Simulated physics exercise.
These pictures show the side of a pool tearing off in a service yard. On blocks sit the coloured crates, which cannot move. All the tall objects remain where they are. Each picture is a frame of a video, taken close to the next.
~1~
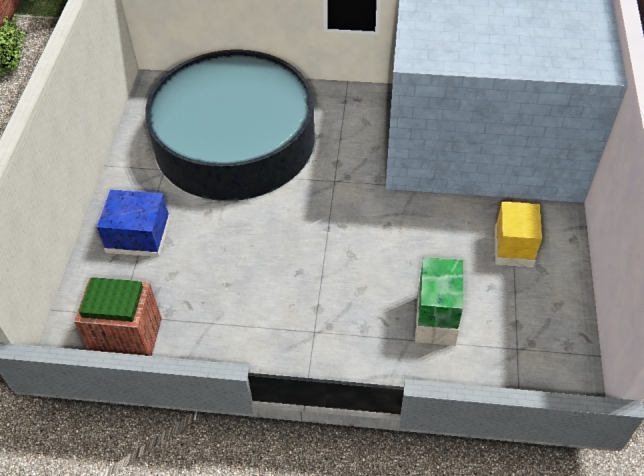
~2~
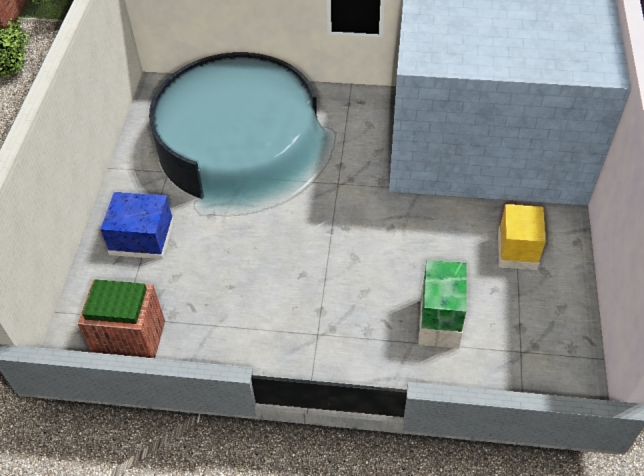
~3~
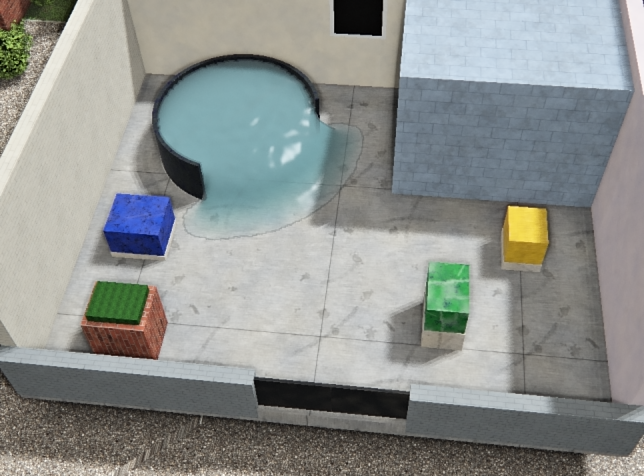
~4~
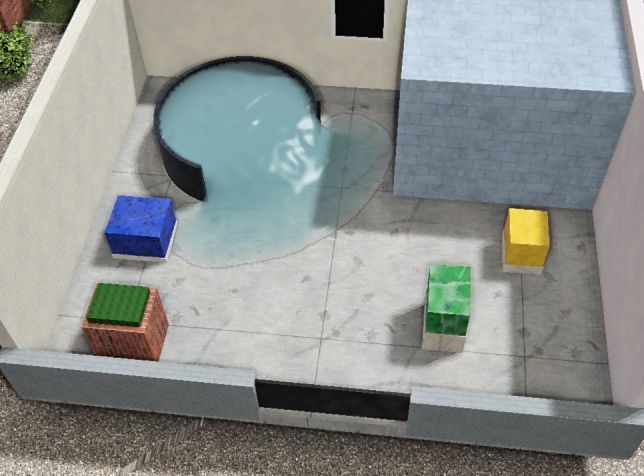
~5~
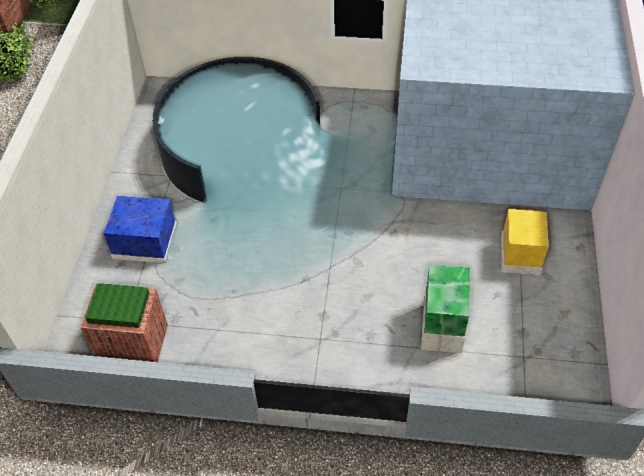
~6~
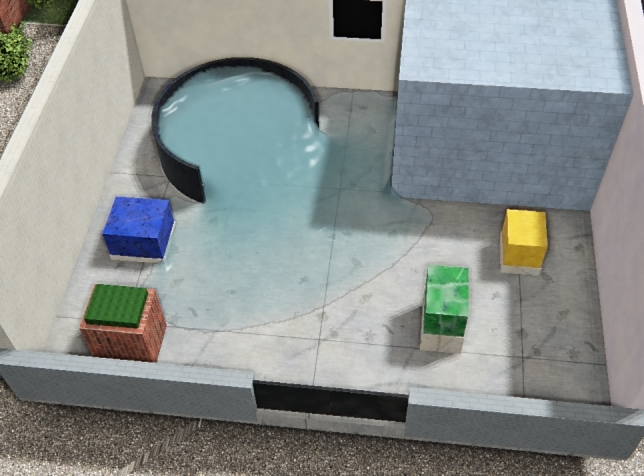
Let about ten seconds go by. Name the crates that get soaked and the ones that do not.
The green crate does not get soaked; the blue crate gets soaked; the yellow crate gets soaked.
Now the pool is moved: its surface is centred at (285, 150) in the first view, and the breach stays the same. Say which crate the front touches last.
Last: The blue one.
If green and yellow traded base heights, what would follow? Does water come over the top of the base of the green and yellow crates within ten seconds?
After the swap, green is flooded while yellow avoids the flood.
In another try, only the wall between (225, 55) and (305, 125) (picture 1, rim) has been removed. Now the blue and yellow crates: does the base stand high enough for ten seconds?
Note: Blue one is overtopped; yellow one is left dry.
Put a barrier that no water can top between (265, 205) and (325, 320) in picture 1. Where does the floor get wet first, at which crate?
My answer: The blue-painted one.
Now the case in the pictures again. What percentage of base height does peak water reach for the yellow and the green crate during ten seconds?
Roughly 120 per cent for the first, 70 per cent for the second.
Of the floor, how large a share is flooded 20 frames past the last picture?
I make it 90 per cent.
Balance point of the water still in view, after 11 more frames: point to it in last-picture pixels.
Close to (306, 229).
A moment on, water covers 55 % of the floor; the green crate water round its plinth, the blue crate water round its plinth, the yellow crate water round its plinth.
Next, water covers 75 % of the floor; the green crate water round its plinth, the blue crate water round its plinth, the yellow crate water round its plinth.
Then, water covers 90 % of the floor; the green crate water round its plinth, the blue crate water round its plinth, the yellow crate water round its plinth.
Later, water covers 100 % of the floor; the green crate water round its plinth, the blue crate water round its plinth, the yellow crate water round its plinth.
In the end, water covers 100 % of the floor; the green crate stayed above the water, the blue crate was topped, the yellow crate was topped.
